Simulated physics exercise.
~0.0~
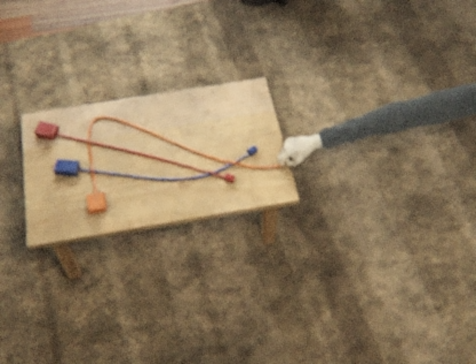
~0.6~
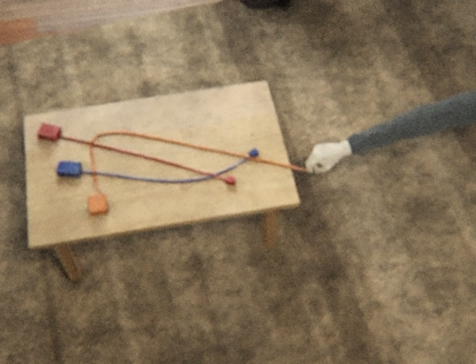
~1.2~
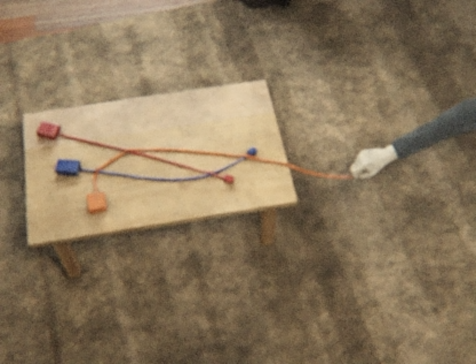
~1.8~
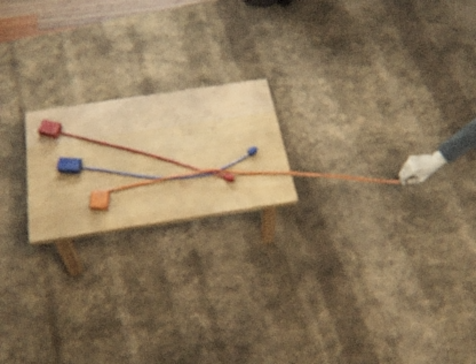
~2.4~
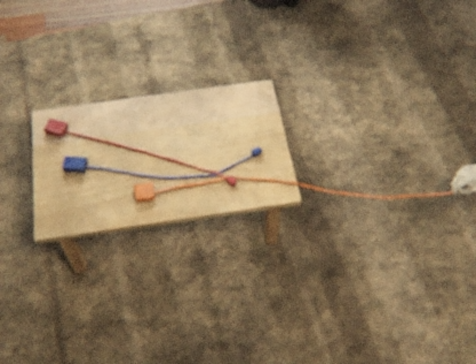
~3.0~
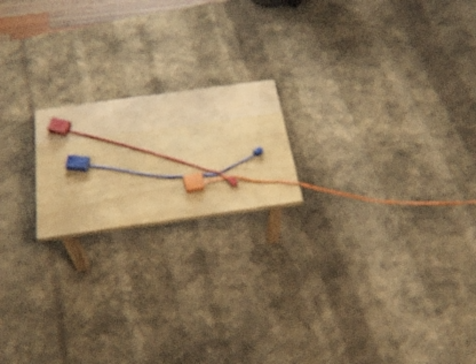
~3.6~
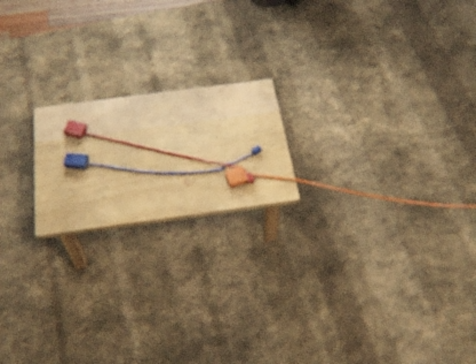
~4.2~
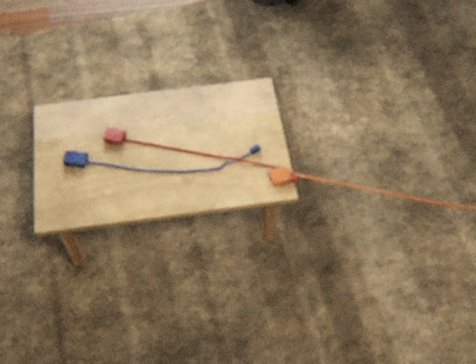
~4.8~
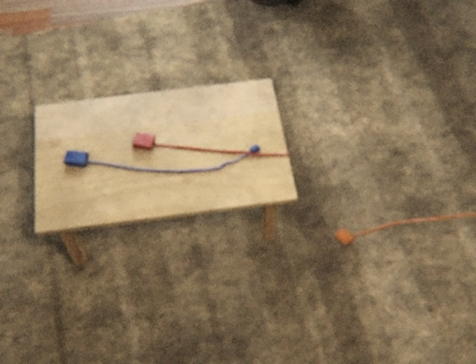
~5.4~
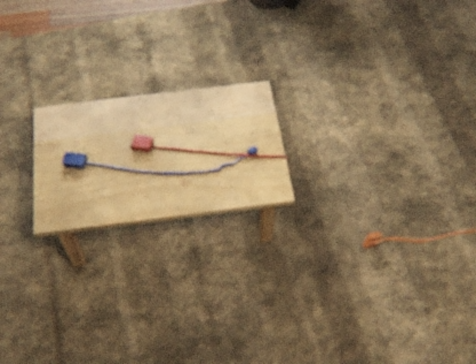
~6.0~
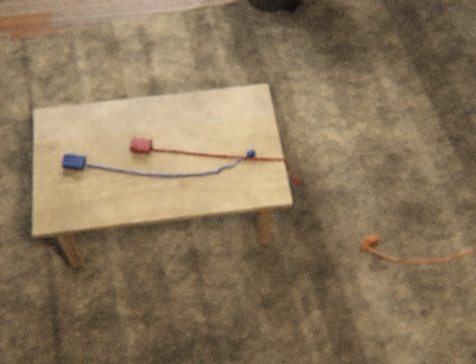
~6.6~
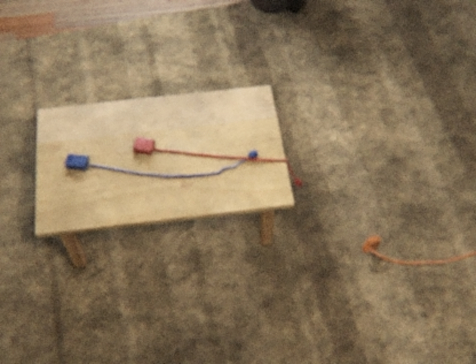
A gloved hand on a grey-sleeved arm reaches in from the right and grips an orange lead on a light wooden table, seen from above on a mottled brown carpet. Red, blue and orange block chargers sit at the left, their leads crossing. The hand pulls the orange lead rightward out of view, straightening its loop, then dragging its charger across the tabletop. As it nears the right edge, the red charger slides right too. The orange charger drops to the carpet, while the red plug ends hanging over the edge and the blue charger stays put.
